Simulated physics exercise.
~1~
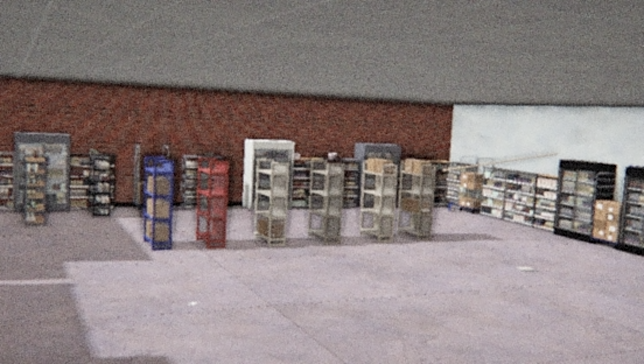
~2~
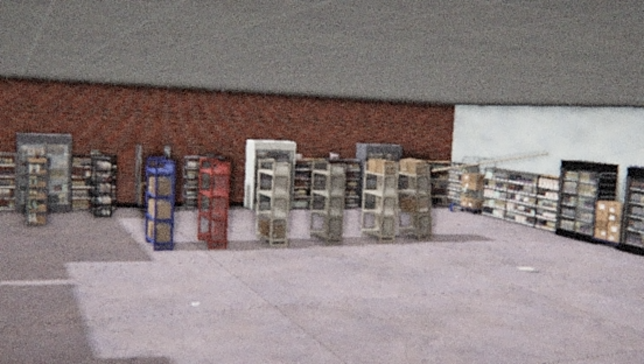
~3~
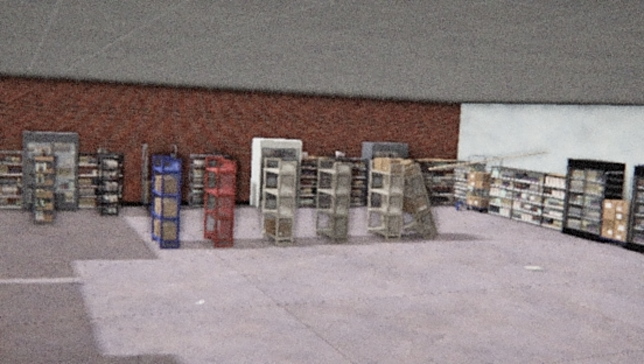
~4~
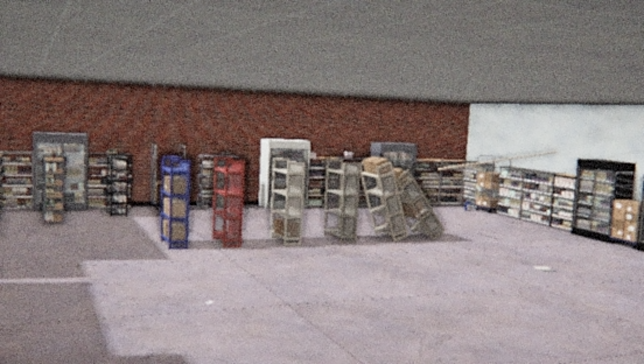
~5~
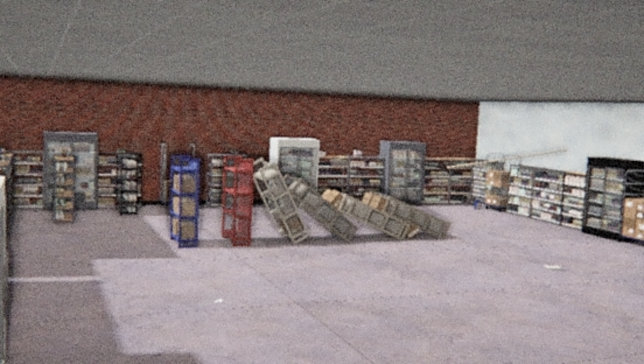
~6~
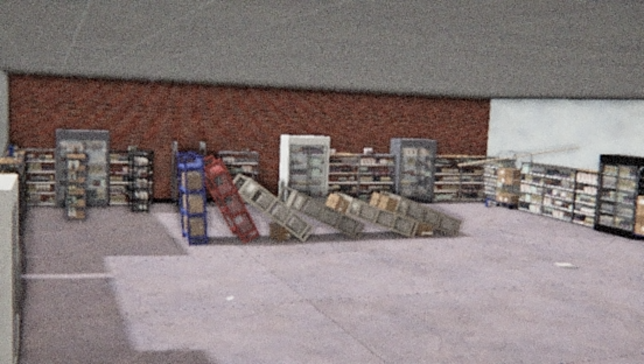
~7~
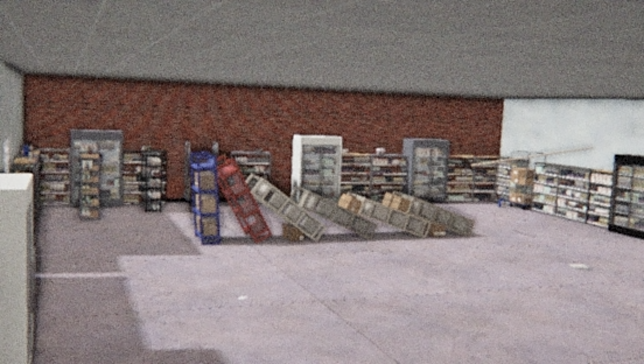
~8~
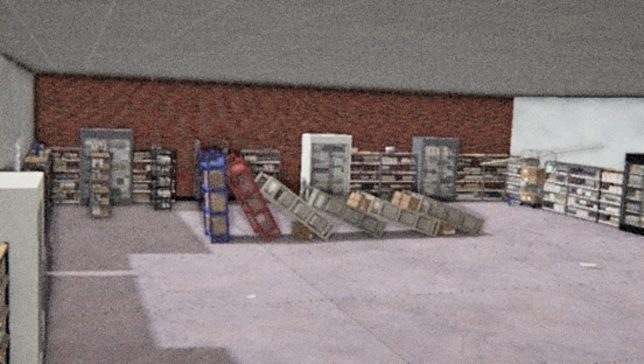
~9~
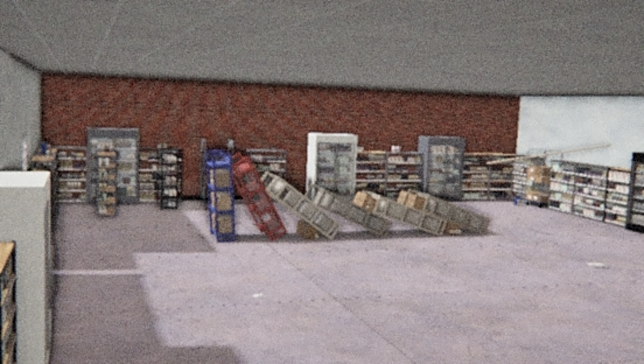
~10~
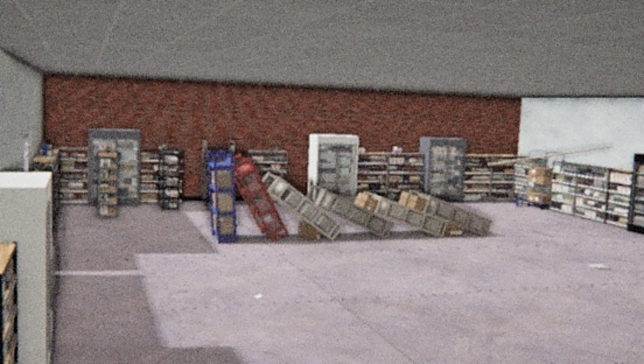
The clip shows a row of open shelf units before a brick wall toppling leftward one after another from the right end, spilling some cartons, until the red unit leans against the blue one, which stays standing at the left as the view pans slightly left.
